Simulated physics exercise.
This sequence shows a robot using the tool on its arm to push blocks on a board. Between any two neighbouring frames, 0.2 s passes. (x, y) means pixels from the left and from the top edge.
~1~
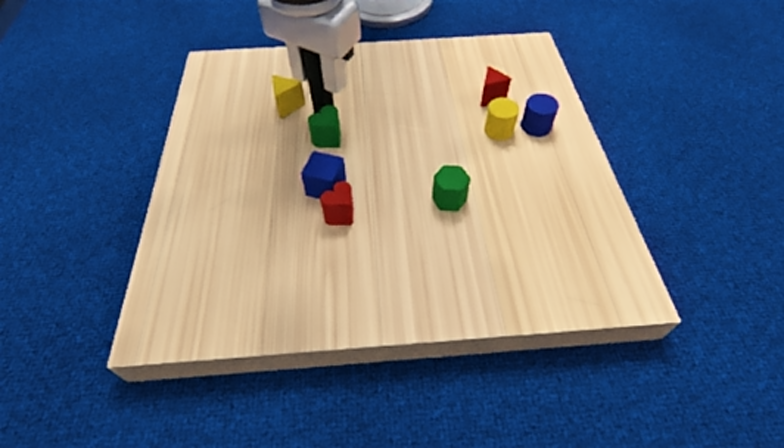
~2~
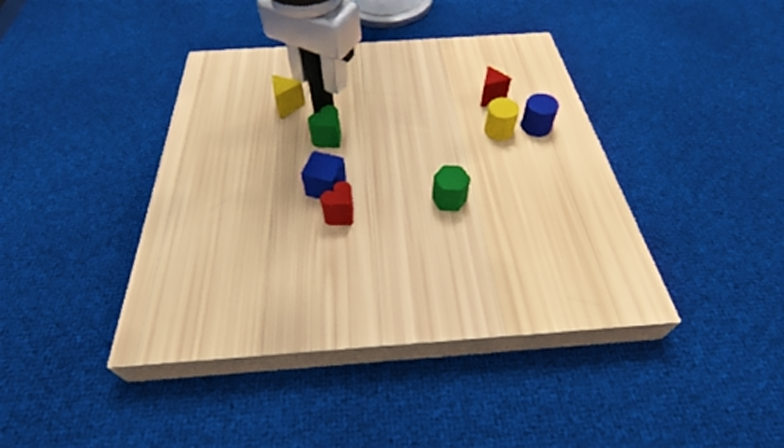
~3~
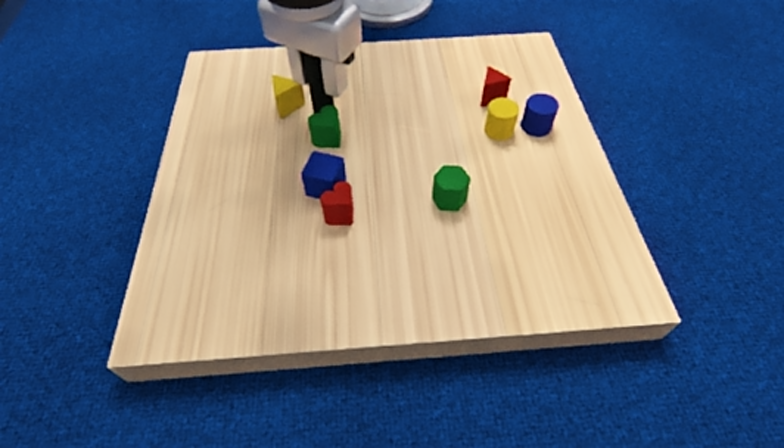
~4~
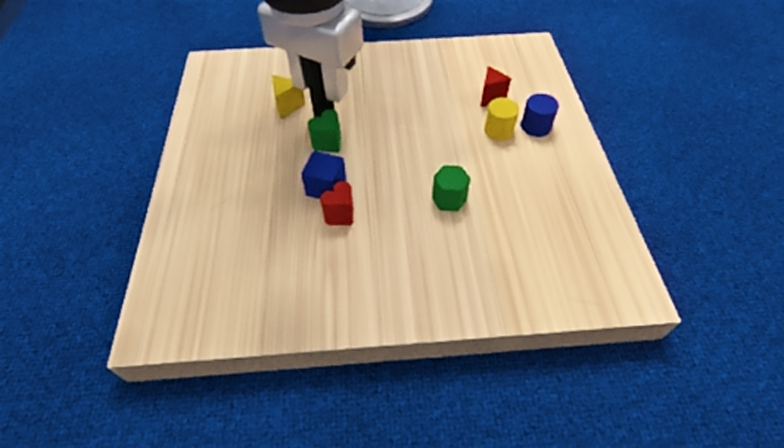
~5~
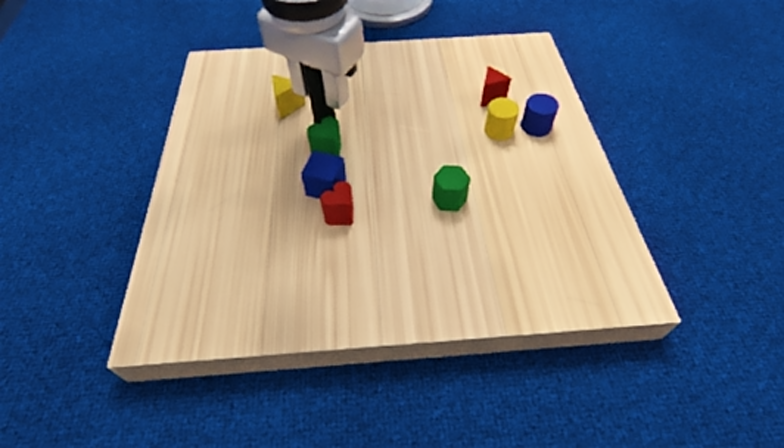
Robot arm nudging a green heart-shaped block slightly toward a blue block on a wooden board, the other coloured blocks staying still.
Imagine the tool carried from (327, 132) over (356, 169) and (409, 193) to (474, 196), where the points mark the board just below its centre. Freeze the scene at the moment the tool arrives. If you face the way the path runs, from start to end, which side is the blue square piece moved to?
Well, taking the path from its start to its end as straight ahead, the blue square piece moves to the right.
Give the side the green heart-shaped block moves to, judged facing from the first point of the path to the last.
Rightward.
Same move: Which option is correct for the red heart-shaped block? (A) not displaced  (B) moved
I choose A.
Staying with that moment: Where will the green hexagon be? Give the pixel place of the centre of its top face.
The point I'd pick in the picture is (509, 182).
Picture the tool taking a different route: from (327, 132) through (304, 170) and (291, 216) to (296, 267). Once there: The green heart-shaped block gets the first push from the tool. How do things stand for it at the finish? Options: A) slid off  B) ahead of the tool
Choice A: Slid off.
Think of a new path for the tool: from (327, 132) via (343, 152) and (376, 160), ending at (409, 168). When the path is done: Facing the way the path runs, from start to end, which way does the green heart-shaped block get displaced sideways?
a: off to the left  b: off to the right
b
On the path given first. One third of the way, tool (356, 164); blue square piece (314, 177); green heart-shaped block (331, 154), turned 105° clockwise.
Two thirds of the way, tool (410, 188); blue square piece (314, 177); green heart-shaped block (333, 154), turned 110° clockwise.
At the end, tool (475, 191); blue square piece (314, 177); green heart-shaped block (333, 154), turned 110° clockwise; red heart-shaped block unmoved; green hexagon (509, 182), turned 15° clockwise.
